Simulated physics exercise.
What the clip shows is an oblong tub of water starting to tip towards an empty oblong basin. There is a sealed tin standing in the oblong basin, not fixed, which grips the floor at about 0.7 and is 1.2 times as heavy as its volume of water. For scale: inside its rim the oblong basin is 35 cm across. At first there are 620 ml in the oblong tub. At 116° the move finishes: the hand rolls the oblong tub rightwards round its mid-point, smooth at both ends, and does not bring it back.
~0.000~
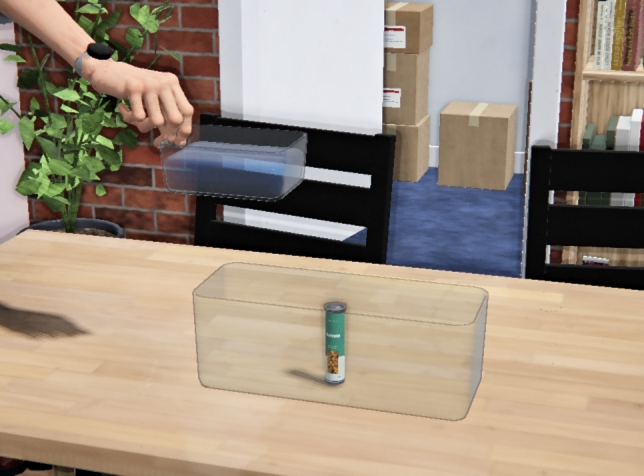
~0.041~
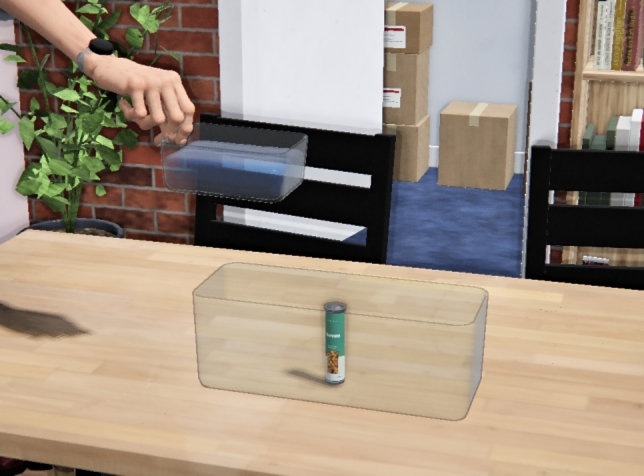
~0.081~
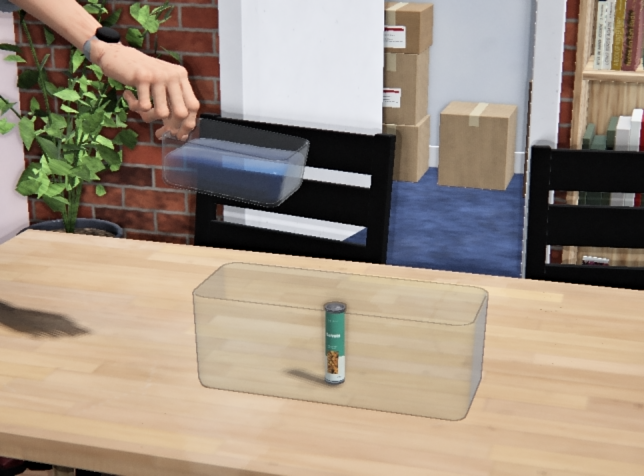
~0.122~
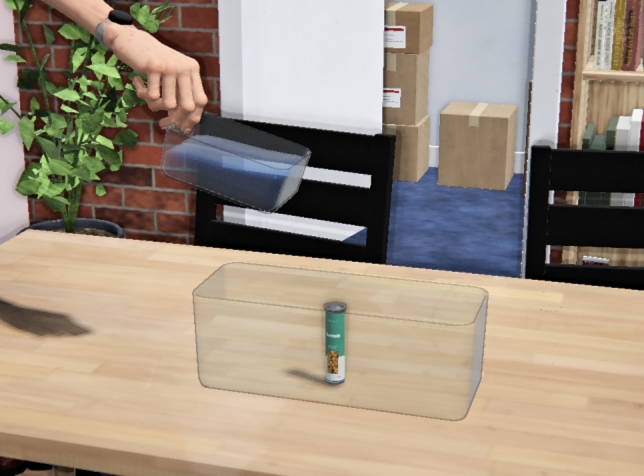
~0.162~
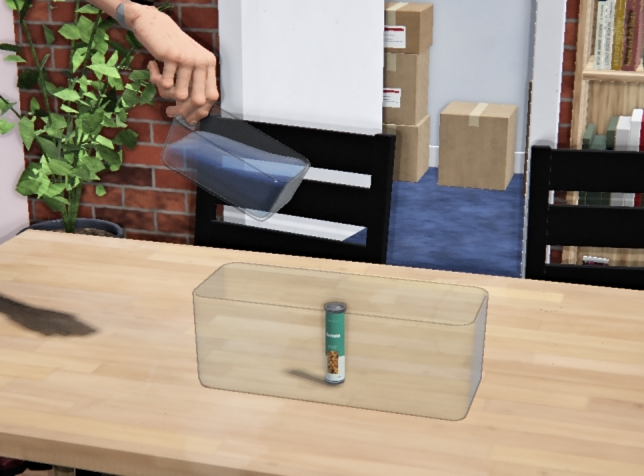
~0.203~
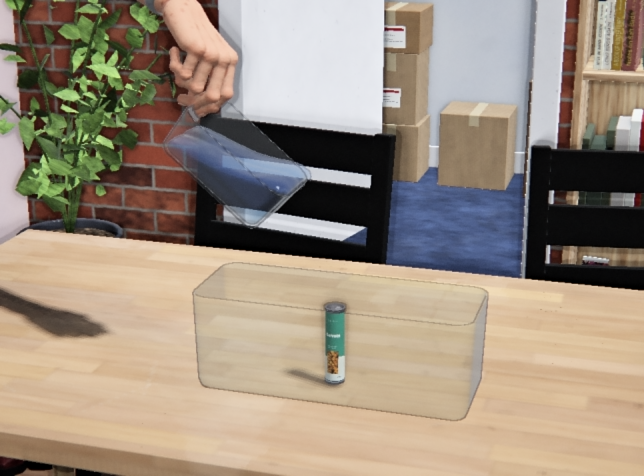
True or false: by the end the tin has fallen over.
True.
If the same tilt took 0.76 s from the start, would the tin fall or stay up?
In that case the tin does not tip.
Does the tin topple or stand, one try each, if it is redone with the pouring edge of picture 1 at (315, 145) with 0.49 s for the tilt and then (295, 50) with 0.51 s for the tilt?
The tin stays vertical the first time and stays vertical the second time.
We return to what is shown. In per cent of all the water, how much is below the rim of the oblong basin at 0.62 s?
Looks like about 90 % of the whole amount.
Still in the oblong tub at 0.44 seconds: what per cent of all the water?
At that time about 9 in a hundred parts are still held.
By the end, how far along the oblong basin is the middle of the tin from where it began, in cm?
Around 9.0 cm.
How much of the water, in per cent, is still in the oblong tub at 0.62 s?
Roughly 1 per cent.
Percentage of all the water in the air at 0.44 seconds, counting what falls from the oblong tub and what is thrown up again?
Share: Roughly 40 per cent.
By 0.44 s the tilt is 111° and 9 per cent is still to pour; the tin stands where it began.
By 0.62 s the tilt is 116° and 1 per cent is still to pour; the tin stands 3 cm from where it began.
By 0.81 s the tilt is 116° and 0 per cent is still to pour; the tin leans 37°.
By 1.01 s the tilt is 116° and 0 per cent is still to pour; the tin lies on its side.
At rest the tin lies on its side.
